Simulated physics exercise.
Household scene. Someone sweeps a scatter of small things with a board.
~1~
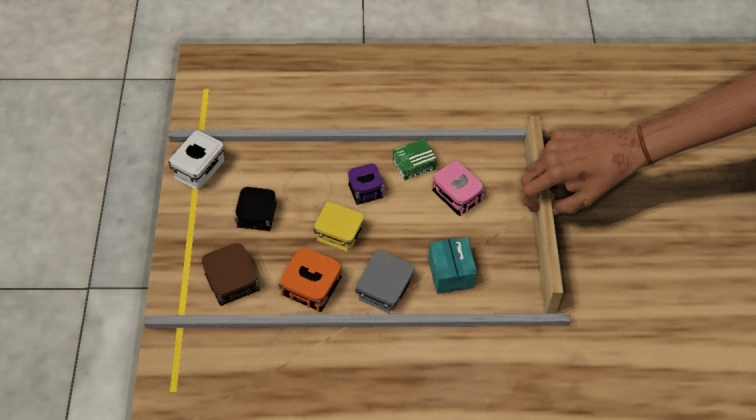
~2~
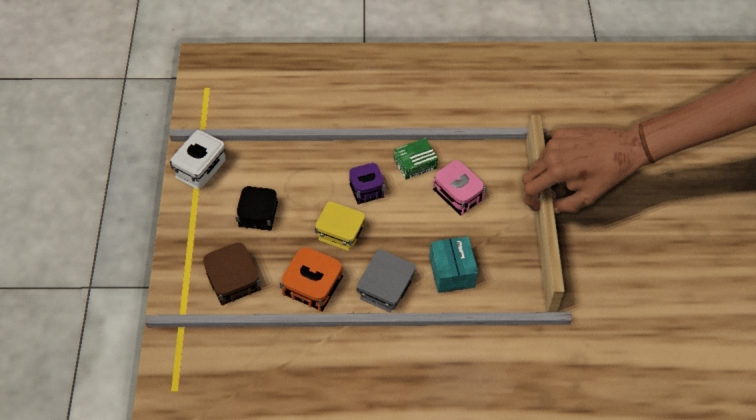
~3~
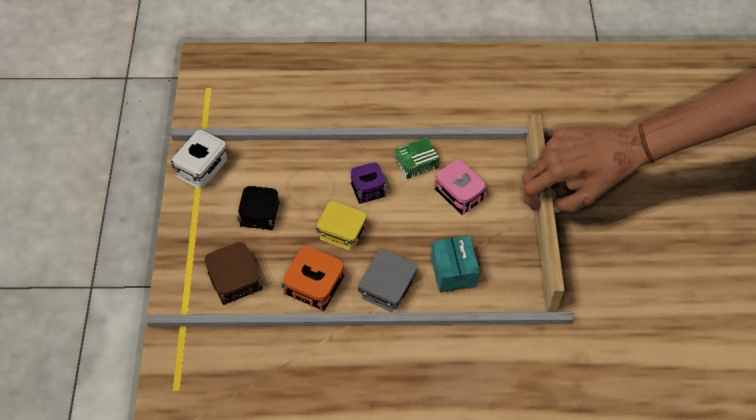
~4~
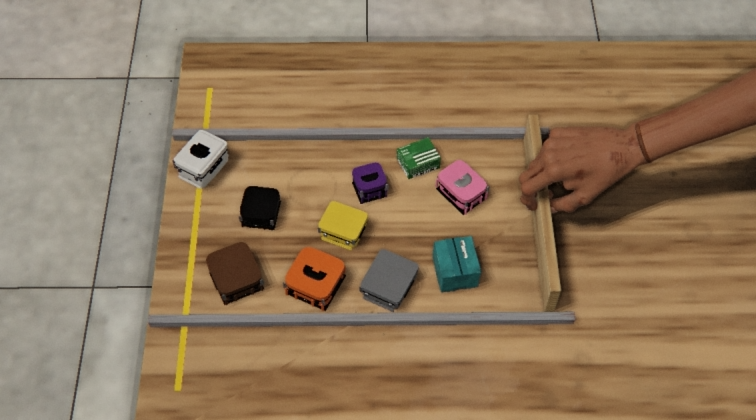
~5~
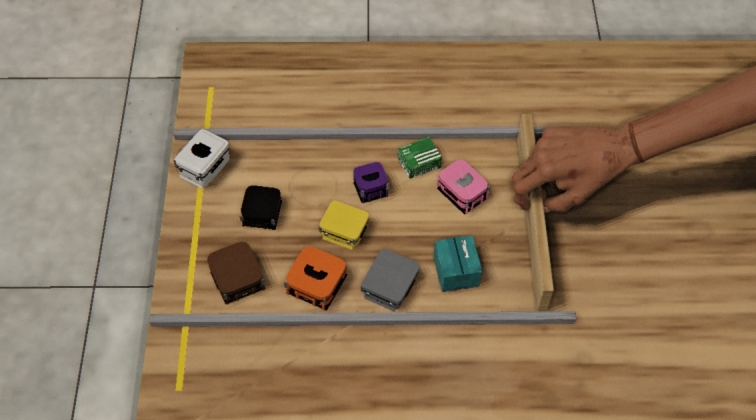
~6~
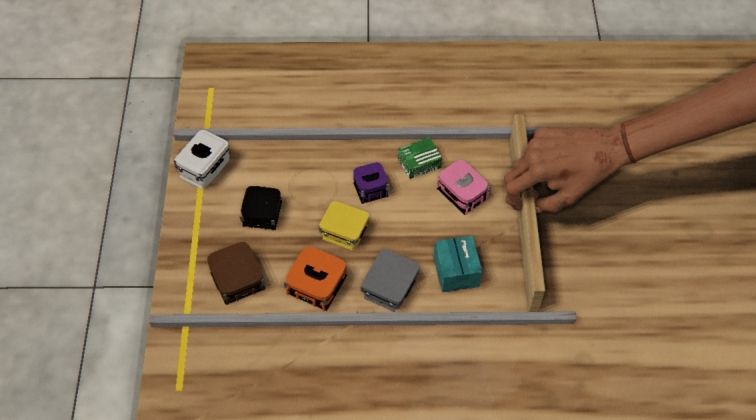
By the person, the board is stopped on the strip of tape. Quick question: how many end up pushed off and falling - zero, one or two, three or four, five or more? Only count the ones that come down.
Over the end go more than four.
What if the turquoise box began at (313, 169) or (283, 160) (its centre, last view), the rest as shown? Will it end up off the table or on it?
Place by place, it goes down, then goes down.
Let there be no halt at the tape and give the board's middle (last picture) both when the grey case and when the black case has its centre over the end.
For the grey case, about (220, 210); for the black case, about (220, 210).
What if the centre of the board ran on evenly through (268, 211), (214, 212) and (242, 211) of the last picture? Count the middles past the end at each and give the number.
Place by place: 1, 5 and 2.
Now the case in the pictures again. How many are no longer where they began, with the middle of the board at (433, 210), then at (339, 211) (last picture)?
Up to then 4, and up to the other point 8.
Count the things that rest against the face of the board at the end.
Total: 4.
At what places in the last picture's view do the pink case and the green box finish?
Roughly at (184, 180) and at (186, 151), in that order.
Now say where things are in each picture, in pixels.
White case (198, 161); brown case (231, 274); black case (256, 209); board (543, 211); tape (191, 226), in the first picture.
Brown case (232, 273); purple case (367, 184), in the second picture.
Black case (259, 208); turquoise box (455, 264), in the third picture.
White case (202, 160); grey case (390, 281), in the fourth picture.
Brown case (236, 273); board (534, 209), in the fifth picture.
White case (204, 160); brown case (236, 273); black case (262, 208); board (527, 210); tape (197, 224), in the sixth picture.
Early on, none off yet; white case at rest near (204, 160); brown case at rest near (236, 273); black case at rest near (262, 208).
A while later, none off yet; white case at rest near (204, 160); brown case travelled about its own width near (181, 269); black case at rest near (262, 208).
Further along, one off so far; white case travelled a little near (181, 154); brown case in the air; black case travelled well along near (192, 210).
Finally, the number that fall off is five or more; lost, grey case, purple case, orange case, black case, brown case and white case.
